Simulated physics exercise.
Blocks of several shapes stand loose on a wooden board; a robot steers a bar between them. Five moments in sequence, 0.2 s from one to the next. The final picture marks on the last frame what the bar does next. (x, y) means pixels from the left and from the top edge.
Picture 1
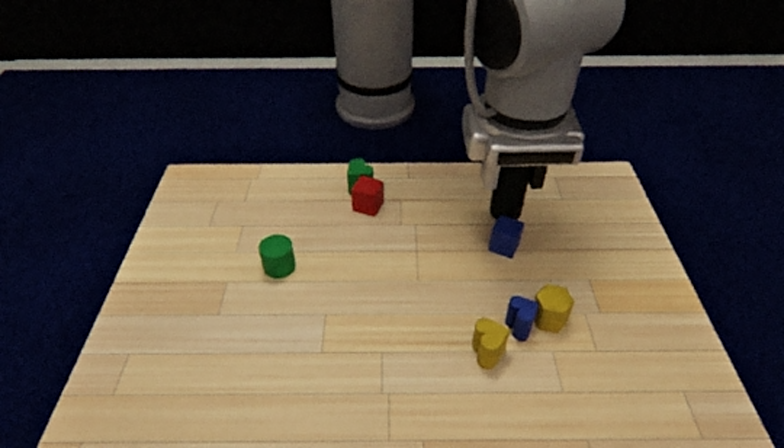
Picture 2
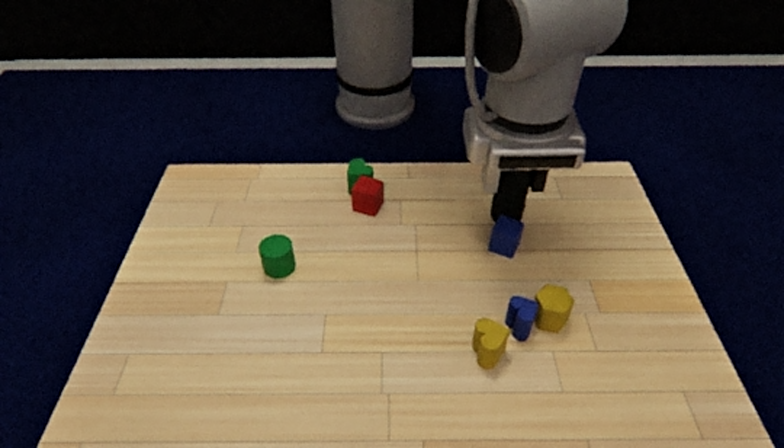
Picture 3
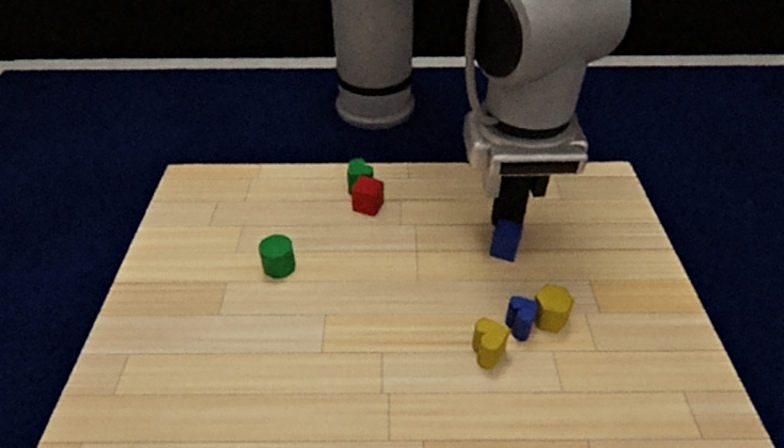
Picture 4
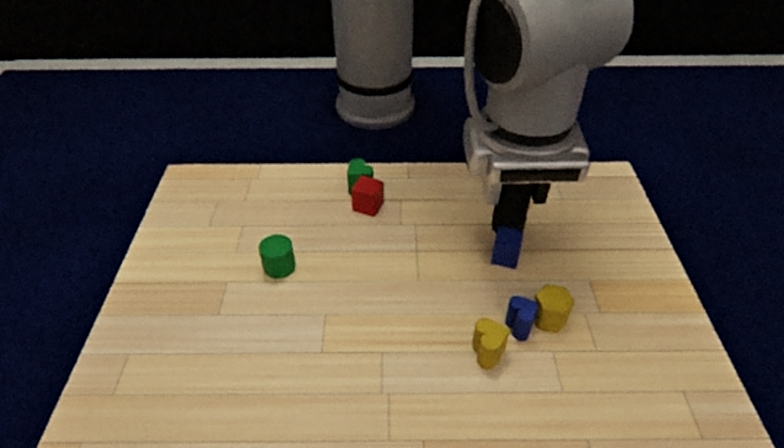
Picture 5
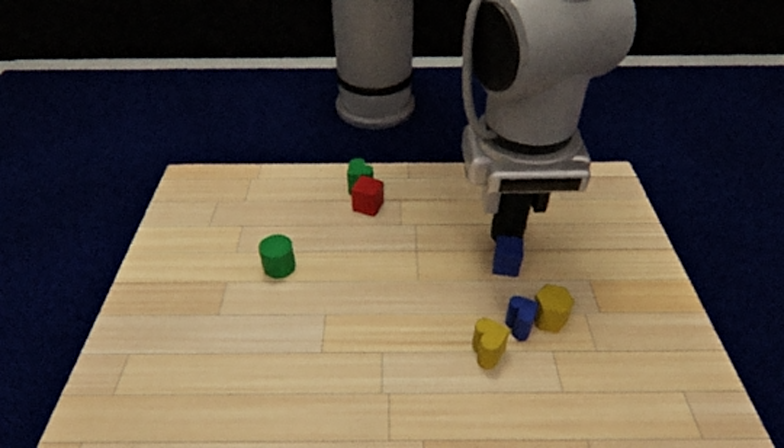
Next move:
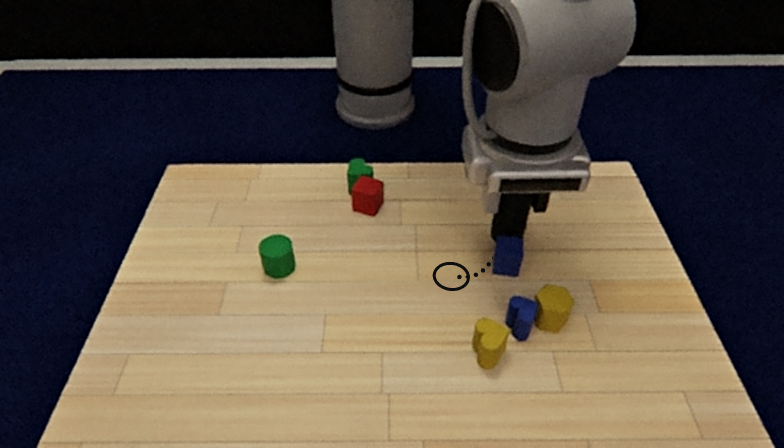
The clip opens on a wooden board scattered with green, red, blue and yellow blocks, the robot arm's dark bar touching the back of a blue cube. The bar then slowly pushes the cube a short way toward the viewer, nearer the blue heart block, while the other blocks stay still.
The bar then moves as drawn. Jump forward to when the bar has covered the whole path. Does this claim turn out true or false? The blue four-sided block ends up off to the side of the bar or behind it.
The claim holds.
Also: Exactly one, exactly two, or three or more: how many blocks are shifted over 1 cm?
Moved: 1.
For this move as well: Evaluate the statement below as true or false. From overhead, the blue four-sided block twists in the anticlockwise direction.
True.
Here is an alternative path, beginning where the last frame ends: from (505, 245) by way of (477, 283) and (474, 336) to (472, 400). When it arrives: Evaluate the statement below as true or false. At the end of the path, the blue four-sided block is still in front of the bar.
The statement is incorrect.
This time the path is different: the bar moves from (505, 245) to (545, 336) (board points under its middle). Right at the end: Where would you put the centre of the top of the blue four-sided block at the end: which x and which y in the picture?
Its top face will be centred at roughly (529, 334).
Path on the board, from (505, 245) via (492, 260) and (477, 274), ending at (451, 276).
What follows on the original path. Halfway along, bar (487, 259); blue four-sided block (506, 268), turned 40° anticlockwise.
At the end, bar (452, 267); blue four-sided block (506, 270), turned 50° anticlockwise; blue heart block in place.
